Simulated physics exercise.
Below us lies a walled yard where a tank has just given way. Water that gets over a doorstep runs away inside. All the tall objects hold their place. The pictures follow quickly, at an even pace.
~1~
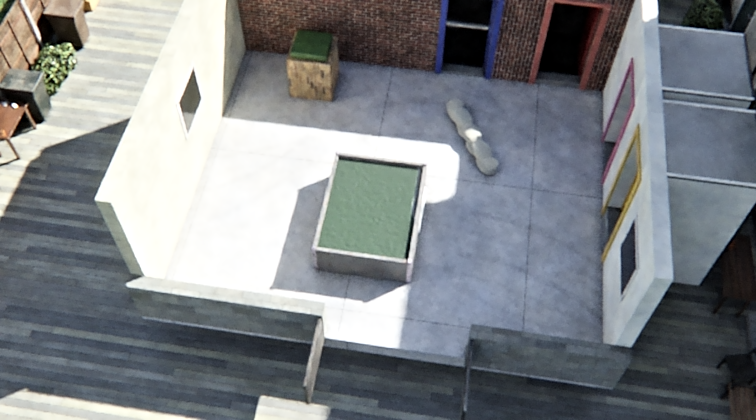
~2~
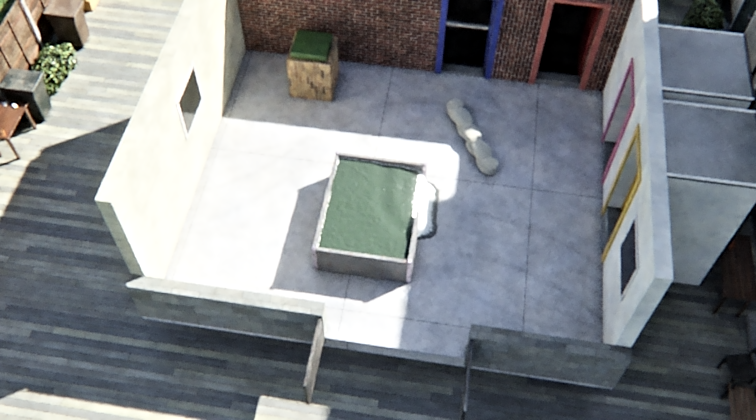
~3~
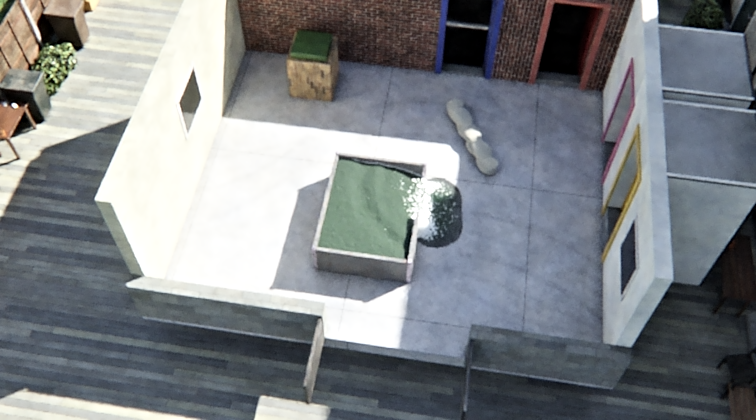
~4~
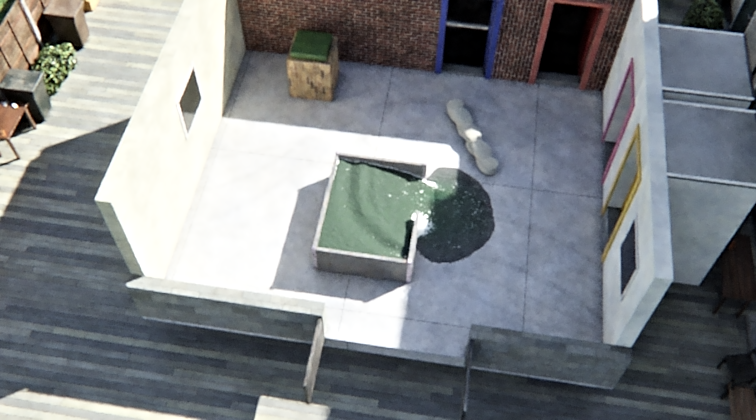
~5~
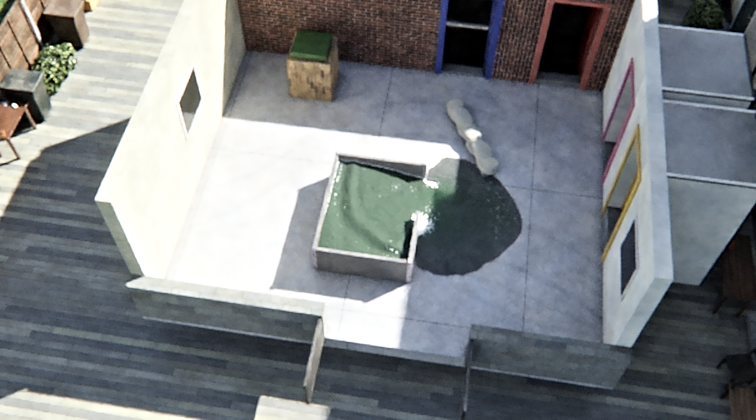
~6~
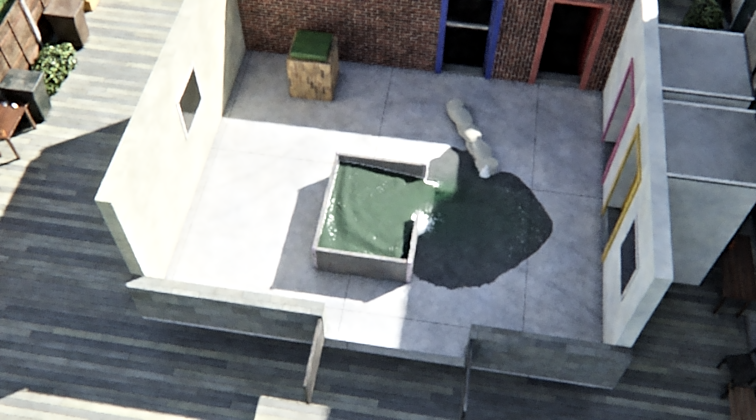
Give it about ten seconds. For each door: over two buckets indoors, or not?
One by one: The red door stays under that; the blue door stays under that; the pink door takes more than that; the yellow door stays under that.
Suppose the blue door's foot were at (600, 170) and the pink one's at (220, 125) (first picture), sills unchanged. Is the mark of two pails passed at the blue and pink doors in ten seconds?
One by one: Blue takes more; pink lets less in.
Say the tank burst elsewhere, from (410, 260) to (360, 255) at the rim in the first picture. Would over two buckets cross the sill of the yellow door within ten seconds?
My reading: Yellow lets less in.
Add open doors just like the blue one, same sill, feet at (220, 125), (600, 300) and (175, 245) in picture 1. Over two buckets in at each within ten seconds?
In that order: Takes less, lets more in, keeps below it.
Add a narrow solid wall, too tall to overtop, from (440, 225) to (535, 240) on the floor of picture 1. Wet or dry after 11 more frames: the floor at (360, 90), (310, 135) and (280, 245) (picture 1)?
In turn: Dry, clear, free of water.
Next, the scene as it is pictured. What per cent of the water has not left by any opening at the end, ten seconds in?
Near 92 in a hundred.
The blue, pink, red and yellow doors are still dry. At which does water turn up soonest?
I say the yellow-painted one.
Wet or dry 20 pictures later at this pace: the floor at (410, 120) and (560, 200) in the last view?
In that order: Wet, wet.
A moment on, water covers 20 % of the floor; the red door not reached, the blue door not reached, the pink door not reached, the yellow door wet at the sill, nothing in.
Next, water covers 30 % of the floor; the red door not reached, the blue door not reached, the pink door under two buckets in, the yellow door wet at the sill, nothing in.
Then, water covers 40 % of the floor; the red door wet at the sill, nothing in, the blue door not reached, the pink door over two buckets in, the yellow door wet at the sill, nothing in.
Later, water covers 60 % of the floor; the red door wet at the sill, nothing in, the blue door wet at the sill, nothing in, the pink door over two buckets in, the yellow door wet at the sill, nothing in.
In the end, water covers 85 % of the floor; the red door wet at the sill, nothing in, the blue door wet at the sill, nothing in, the pink door over two buckets in, the yellow door wet at the sill, nothing in.
